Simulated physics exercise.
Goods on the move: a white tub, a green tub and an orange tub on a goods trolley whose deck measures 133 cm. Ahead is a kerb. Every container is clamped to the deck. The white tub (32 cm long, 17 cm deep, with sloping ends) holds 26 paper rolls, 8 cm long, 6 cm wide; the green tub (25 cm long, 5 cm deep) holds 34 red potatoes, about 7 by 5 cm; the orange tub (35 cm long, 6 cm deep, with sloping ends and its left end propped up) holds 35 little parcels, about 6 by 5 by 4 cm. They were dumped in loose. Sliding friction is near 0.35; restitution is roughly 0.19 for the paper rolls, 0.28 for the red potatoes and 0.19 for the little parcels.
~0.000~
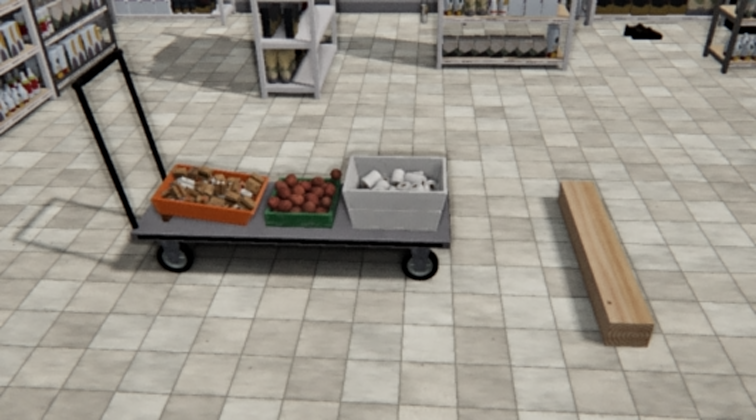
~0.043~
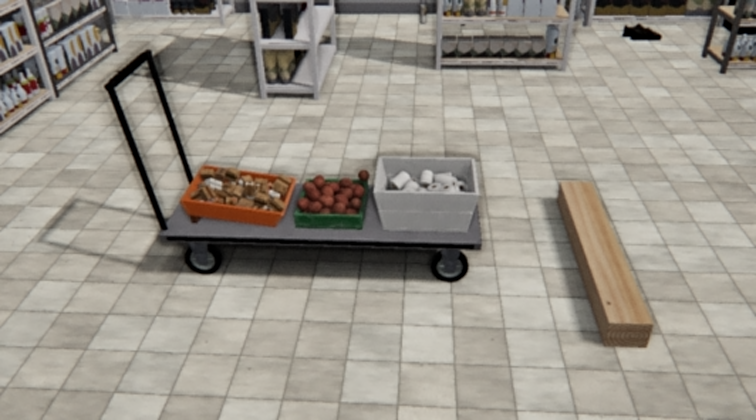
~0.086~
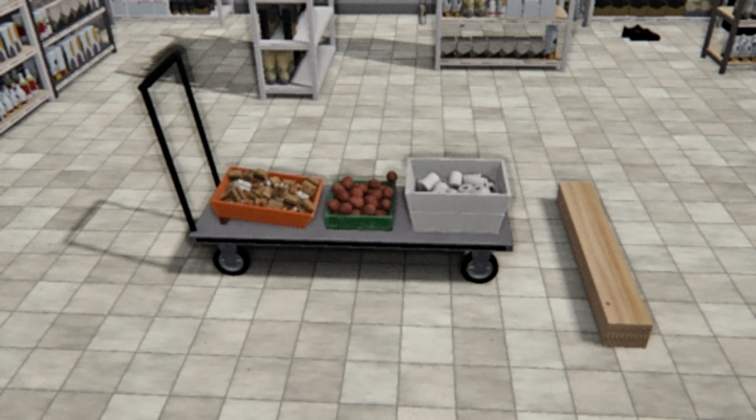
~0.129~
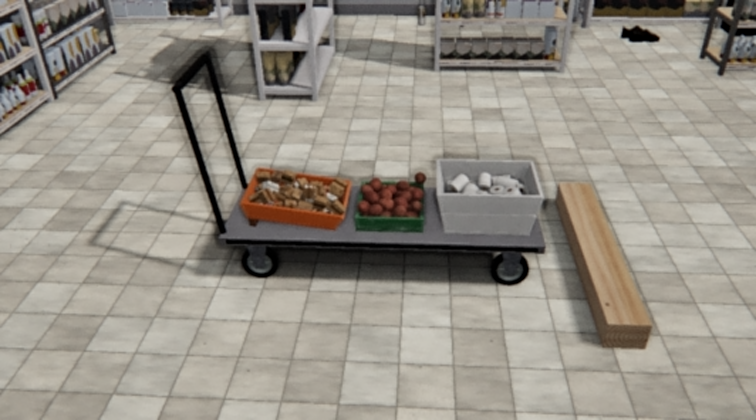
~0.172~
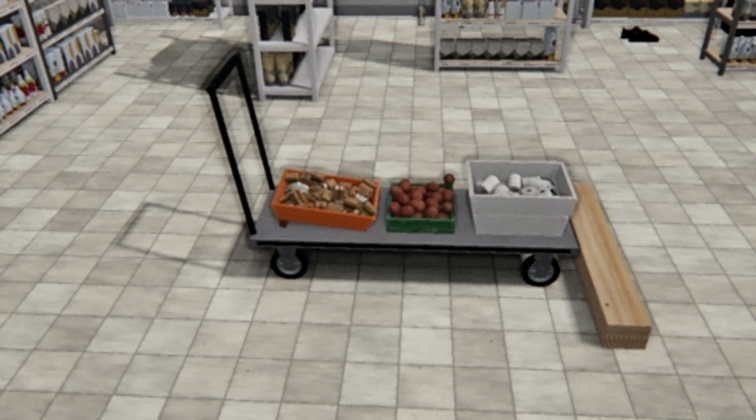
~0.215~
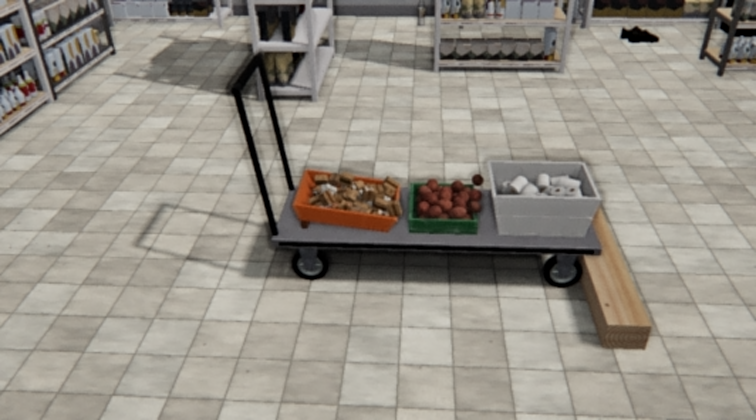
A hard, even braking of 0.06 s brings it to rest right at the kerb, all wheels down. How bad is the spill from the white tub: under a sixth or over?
It sheds fewer than one in six of them.
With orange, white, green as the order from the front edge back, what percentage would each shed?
Then white tub 0, green tub 40, orange tub 50 per cent.
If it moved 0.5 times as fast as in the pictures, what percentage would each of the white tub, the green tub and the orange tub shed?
In that case white tub 0, green tub 20, orange tub 20 per cent.
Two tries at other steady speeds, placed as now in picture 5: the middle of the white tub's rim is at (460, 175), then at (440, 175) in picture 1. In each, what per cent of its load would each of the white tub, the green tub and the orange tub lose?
White tub 0 then 0, green tub 20 then 30, orange tub 10 then 20 per cent.
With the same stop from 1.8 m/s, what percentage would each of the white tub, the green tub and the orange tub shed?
Then white tub 0, green tub 30, orange tub 20 per cent.
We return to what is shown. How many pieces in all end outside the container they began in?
Some 30 pieces.
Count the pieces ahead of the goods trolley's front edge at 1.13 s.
Some 1 pieces.
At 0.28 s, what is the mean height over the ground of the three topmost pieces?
Roughly 46 cm.
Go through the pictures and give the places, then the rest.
In the first frame (we follow the rim corner now nearest the camera), white tub at (444, 192); green tub at (328, 214); 62 cm still to roll; nothing out yet.
The second frame shows white tub at (476, 193); green tub at (359, 216); 49 cm still to roll.
The third frame shows white tub at (508, 195); green tub at (389, 217); 36 cm still to roll.
The fourth frame shows white tub at (540, 196); green tub at (420, 219); 23 cm still to roll.
The fifth frame shows white tub at (574, 198); green tub at (452, 220); 10 cm still to roll.
The sixth frame shows white tub at (598, 198); green tub at (475, 221); stopping; 1 out, the lowest potato at (478, 180).
After 0.28 s, 0 of 26 out of the white tub, 6 of 34 out of the green tub and 4 of 35 out of the orange tub.
After 0.40 s, 0 of 26 out of the white tub, 11 of 34 out of the green tub and 9 of 35 out of the orange tub.
After 0.63 s, 1 of 26 out of the white tub, 14 of 34 out of the green tub and 13 of 35 out of the orange tub.
Outcome (at 1.13 s), 1 of 26 out of the white tub, 14 of 34 out of the green tub and 15 of 35 out of the orange tub. Asked share, 1 of 26, 4 per cent.
